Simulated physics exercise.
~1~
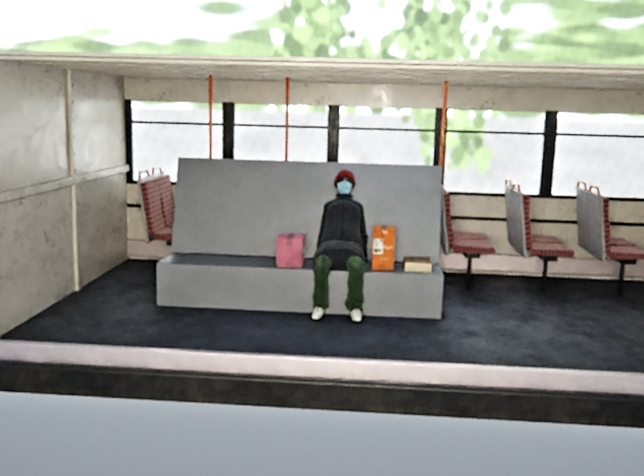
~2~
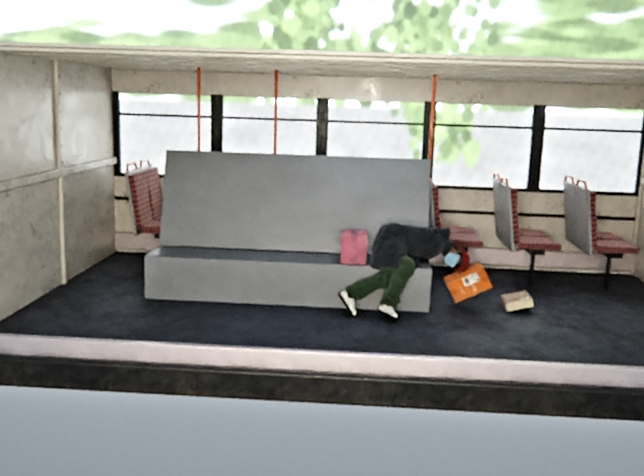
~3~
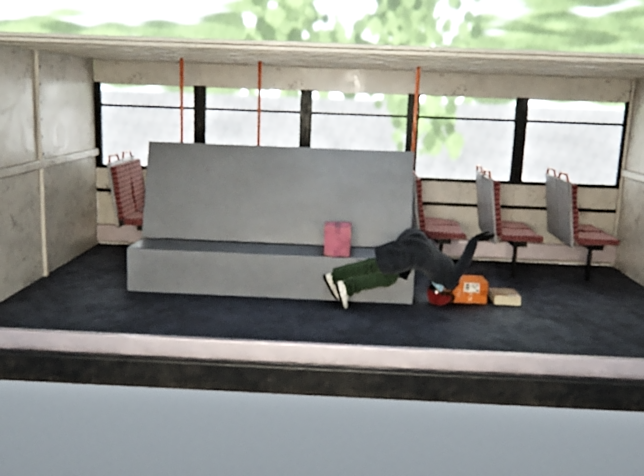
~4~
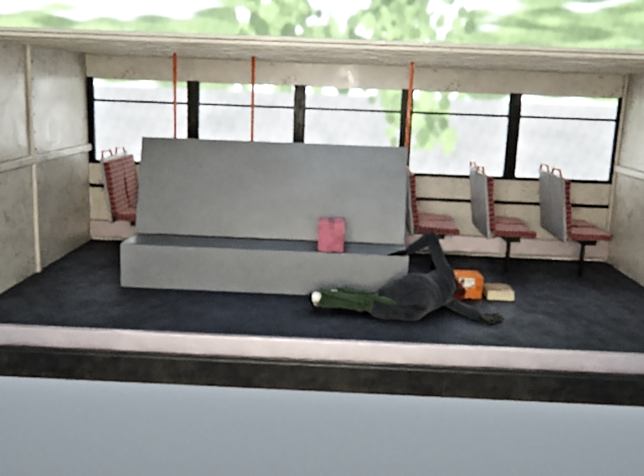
The clip opens on a cutaway bus interior, where a limp commuter in a red hat, face mask, dark top and green trousers sits slumped on a long grey bench. A pink holdall rests to the left, with an orange pack and a brown folder to the right. The commuter topples right over the bench end as the pack and folder drop to the floor and the holdall slides right but stays on the seat. Head and arms pitch down beside the pack, one arm flung up. Finally the hips slip off too, leaving the commuter sprawled on the floor.
